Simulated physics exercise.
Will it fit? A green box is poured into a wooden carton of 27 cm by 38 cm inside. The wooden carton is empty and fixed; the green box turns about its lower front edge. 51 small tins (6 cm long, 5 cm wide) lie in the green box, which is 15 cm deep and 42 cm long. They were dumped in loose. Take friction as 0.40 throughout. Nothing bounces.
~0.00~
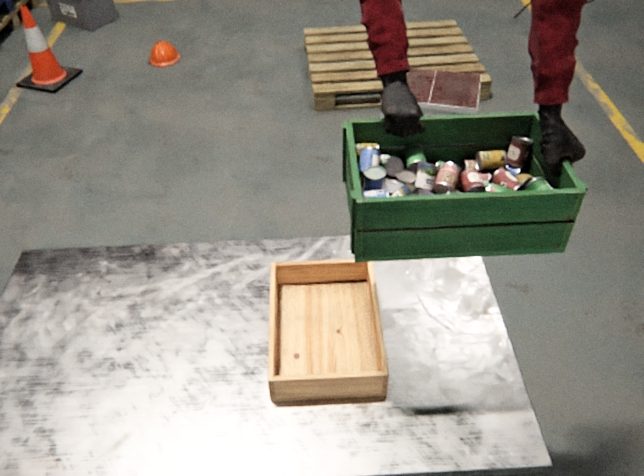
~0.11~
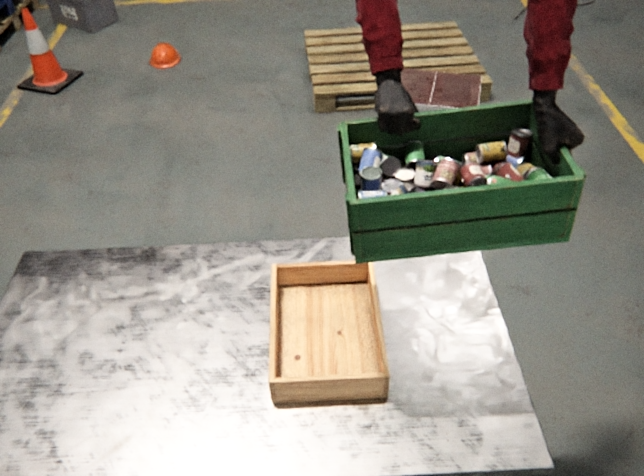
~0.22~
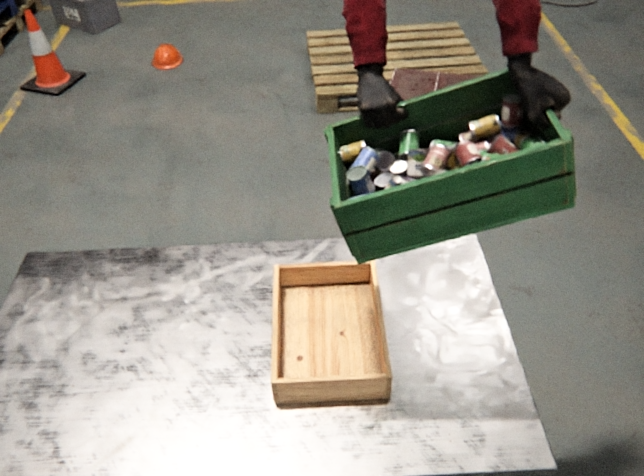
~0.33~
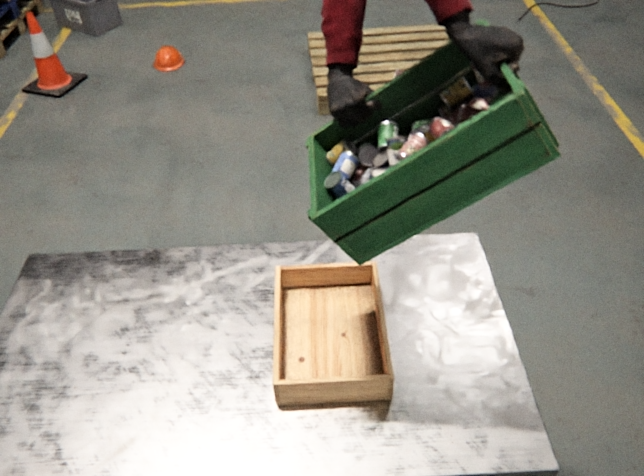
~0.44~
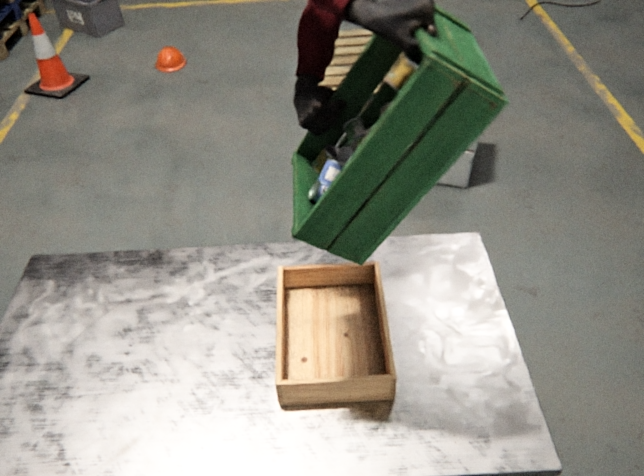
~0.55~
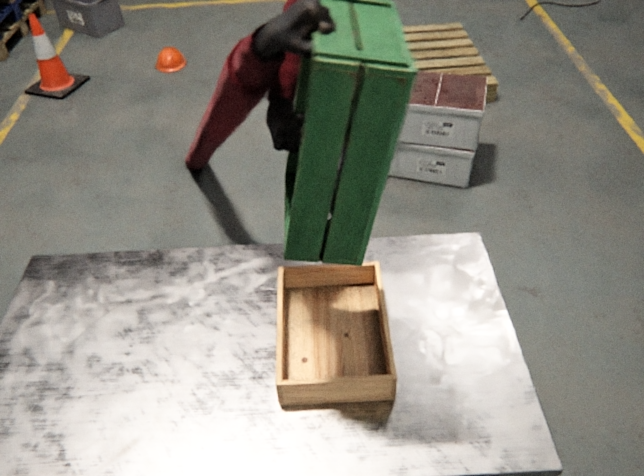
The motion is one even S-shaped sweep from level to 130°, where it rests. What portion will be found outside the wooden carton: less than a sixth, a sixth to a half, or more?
Expect upwards of half of the load outside the wooden carton.
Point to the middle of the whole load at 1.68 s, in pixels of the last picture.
At about (161, 342).
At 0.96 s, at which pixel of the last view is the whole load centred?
Near (212, 307).
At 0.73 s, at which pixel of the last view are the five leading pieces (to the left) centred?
Near (225, 203).
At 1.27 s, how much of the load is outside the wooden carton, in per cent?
About 95 per cent.
After 0.73 s, tilt 111°; 39 still in the green box and 12 in the air.
After 0.96 s, tilt 130°; 7 still in the green box, 20 outside the wooden carton and 24 in the air.
After 1.27 s, tilt 130°; 49 outside the wooden carton and 2 in the air.
When it is over (at 1.68 s), 51 outside the wooden carton. Asked share, 51 of 51, 100 per cent.
